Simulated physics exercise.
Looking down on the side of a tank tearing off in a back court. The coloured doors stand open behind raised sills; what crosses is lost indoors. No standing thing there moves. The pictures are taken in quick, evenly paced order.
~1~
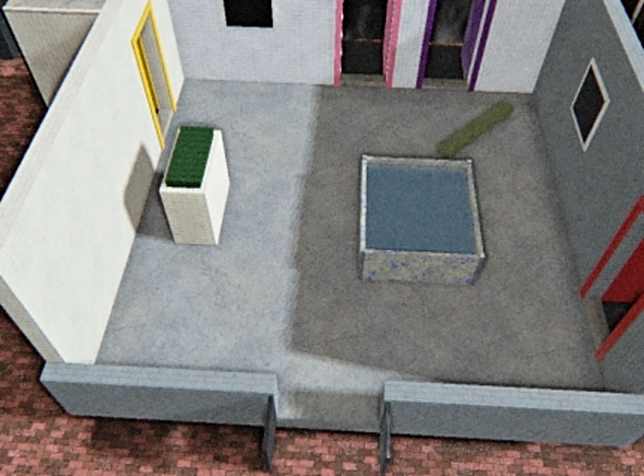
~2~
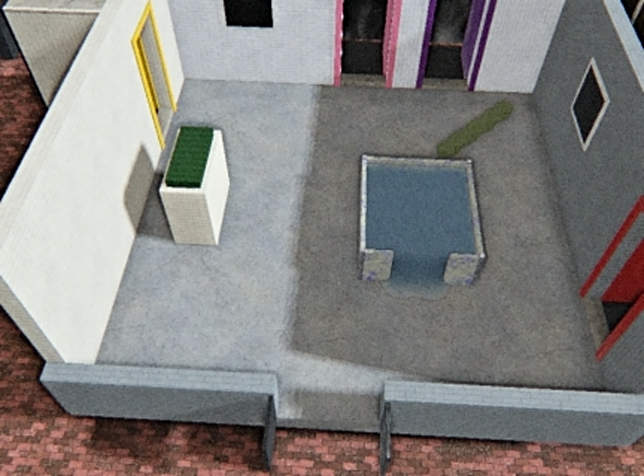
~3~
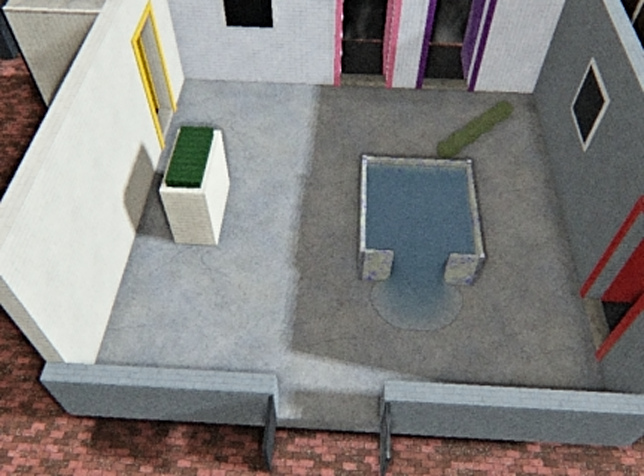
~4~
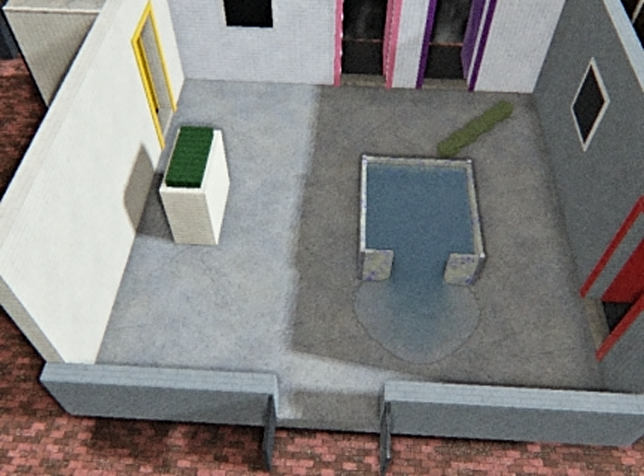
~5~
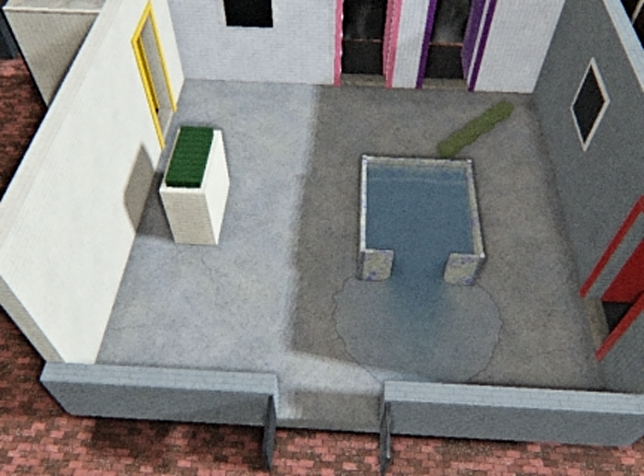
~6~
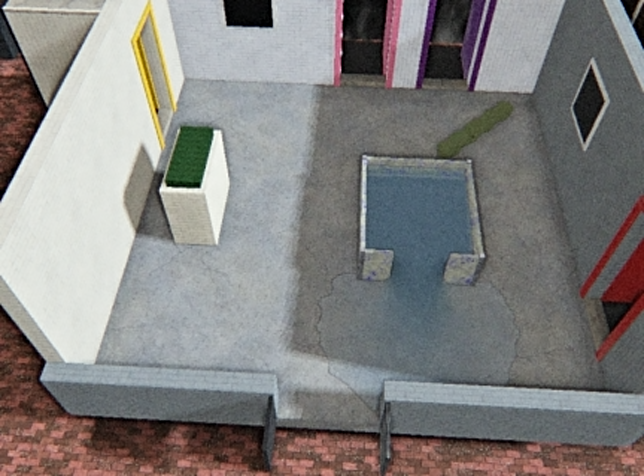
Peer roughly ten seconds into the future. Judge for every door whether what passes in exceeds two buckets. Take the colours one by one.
As I see it, the pink door is going to allow two buckets or less; the red door is going to allow over two buckets; the yellow door is going to allow two buckets or less; the purple door is going to allow two buckets or less.
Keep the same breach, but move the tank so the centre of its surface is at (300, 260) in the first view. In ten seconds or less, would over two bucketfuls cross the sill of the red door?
Checking them one by one, the red door remains below.
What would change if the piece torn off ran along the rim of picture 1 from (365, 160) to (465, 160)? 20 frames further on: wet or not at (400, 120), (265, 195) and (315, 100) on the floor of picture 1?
Submerged, untouched, submerged.
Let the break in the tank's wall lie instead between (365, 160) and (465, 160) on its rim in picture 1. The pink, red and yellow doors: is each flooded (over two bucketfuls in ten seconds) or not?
The pink door tops the limit, the red door remains within the limit and the yellow door remains within the limit.
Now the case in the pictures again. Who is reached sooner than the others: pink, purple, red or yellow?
The red one.
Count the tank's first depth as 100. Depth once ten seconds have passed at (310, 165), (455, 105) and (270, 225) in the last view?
2, 2 and 2 in a hundred, in turn.
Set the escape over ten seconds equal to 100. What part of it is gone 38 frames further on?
By then, close to 80 % of it.
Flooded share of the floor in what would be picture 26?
Roughly 30 per cent.
A moment on, water covers 15 % of the floor; the pink door not reached, the red door not reached, the yellow door not reached, the purple door not reached.
Next, water covers 15 % of the floor; the pink door not reached, the red door wet at the sill, nothing in, the yellow door not reached, the purple door not reached.
Then, water covers 30 % of the floor; the pink door not reached, the red door under two buckets in, the yellow door not reached, the purple door not reached.
Later, water covers 45 % of the floor; the pink door not reached, the red door over two buckets in, the yellow door not reached, the purple door not reached.
In the end, water covers 60 % of the floor; the pink door not reached, the red door over two buckets in, the yellow door wet at the sill, nothing in, the purple door wet at the sill, nothing in.
